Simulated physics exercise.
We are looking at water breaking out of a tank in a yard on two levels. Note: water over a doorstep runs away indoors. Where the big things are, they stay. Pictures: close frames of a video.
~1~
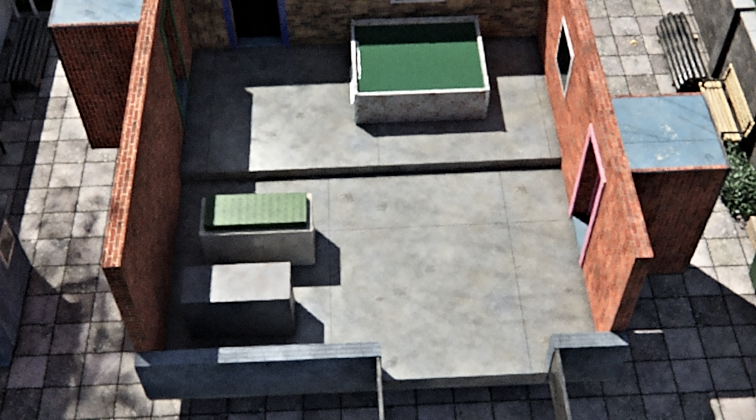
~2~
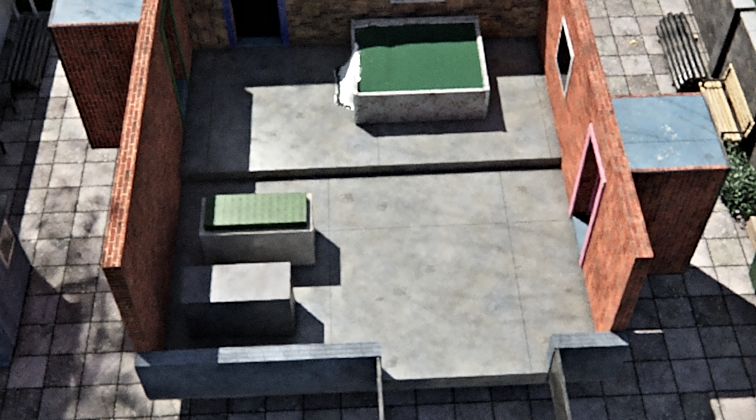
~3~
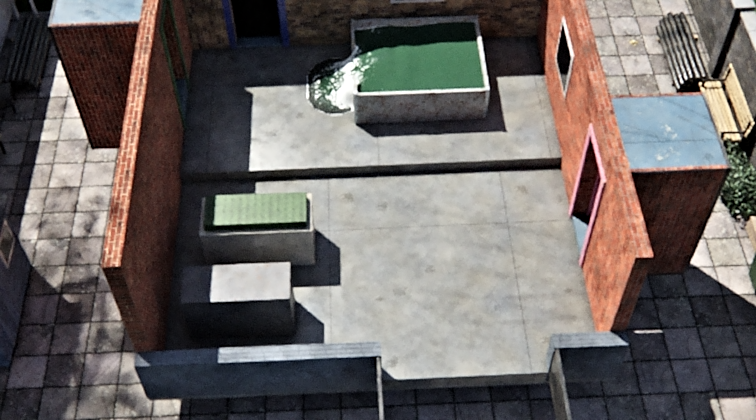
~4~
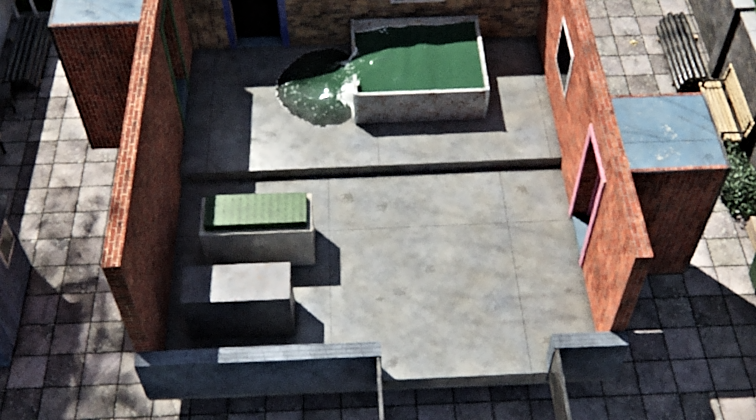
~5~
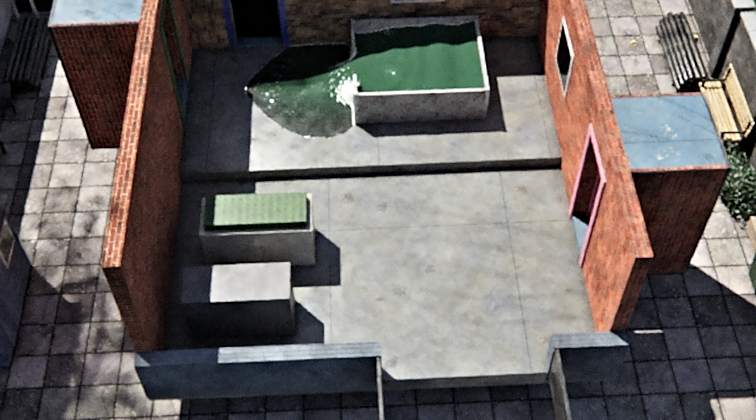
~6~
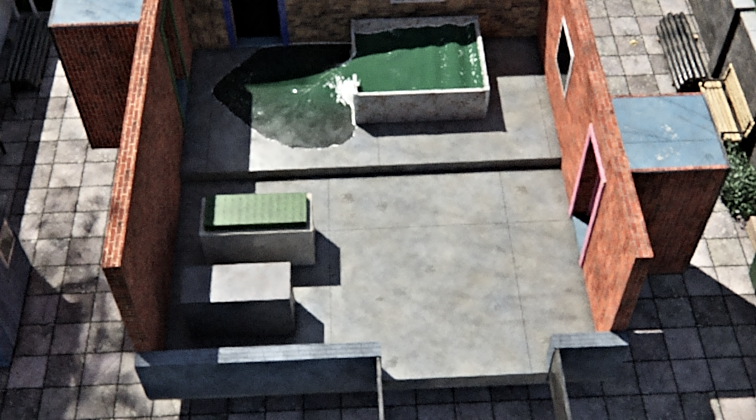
In a brick-walled yard on two levels, still green water fills a pale tank at the back of the upper level. Water breaks out through the tank's left side in a white, foamy burst, then spreads leftward across the grey floor in a widening, dark green rounded pool.
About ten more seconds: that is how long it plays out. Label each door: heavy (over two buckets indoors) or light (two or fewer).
Blue door - heavy; green door - light; pink door - light.
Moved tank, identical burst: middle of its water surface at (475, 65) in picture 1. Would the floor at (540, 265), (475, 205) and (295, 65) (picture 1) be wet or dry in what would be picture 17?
Result: Spared; spared; inundated.
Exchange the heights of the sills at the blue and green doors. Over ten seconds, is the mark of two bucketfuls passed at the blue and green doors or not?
So the blue door comes in under the cap, and the green door breaks the cap.
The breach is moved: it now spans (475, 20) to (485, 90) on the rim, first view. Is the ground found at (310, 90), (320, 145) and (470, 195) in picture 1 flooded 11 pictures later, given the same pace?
Untouched, untouched, soaked.
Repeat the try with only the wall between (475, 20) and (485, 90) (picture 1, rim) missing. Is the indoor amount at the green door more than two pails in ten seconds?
In that case the green door stays inside the limit.
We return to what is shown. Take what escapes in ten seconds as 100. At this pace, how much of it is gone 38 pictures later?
Note - share reached: 65 %.
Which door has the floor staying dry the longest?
I pick the pink-painted one.
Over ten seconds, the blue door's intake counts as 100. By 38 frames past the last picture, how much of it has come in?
Some 70 per cent.
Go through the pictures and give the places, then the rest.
In the first picture, still water in the water tank at (418, 57).
In the second picture, the front is at (344, 66), out from the gap at (356, 75).
In the third picture, water pours out at (356, 77) and has run to (312, 77).
In the fourth picture, the front is at (283, 80), out from the gap at (356, 77).
In the fifth picture, water pours out at (356, 77) and has run to (251, 86).
In the sixth picture, the front is at (218, 87), out from the gap at (356, 76).
A moment on, water covers 20 % of the floor; the blue door under two buckets in, the green door wet at the sill, nothing in, the pink door not reached.
Next, water covers 25 % of the floor; the blue door over two buckets in, the green door wet at the sill, nothing in, the pink door not reached.
Then, water covers 30 % of the floor; the blue door far over two buckets in, the green door wet at the sill, nothing in, the pink door not reached.
Later, water covers 65 % of the floor; the blue door far over two buckets in, the green door wet at the sill, nothing in, the pink door not reached.
In the end, water covers 80 % of the floor; the blue door far over two buckets in, the green door wet at the sill, nothing in, the pink door wet at the sill, nothing in.
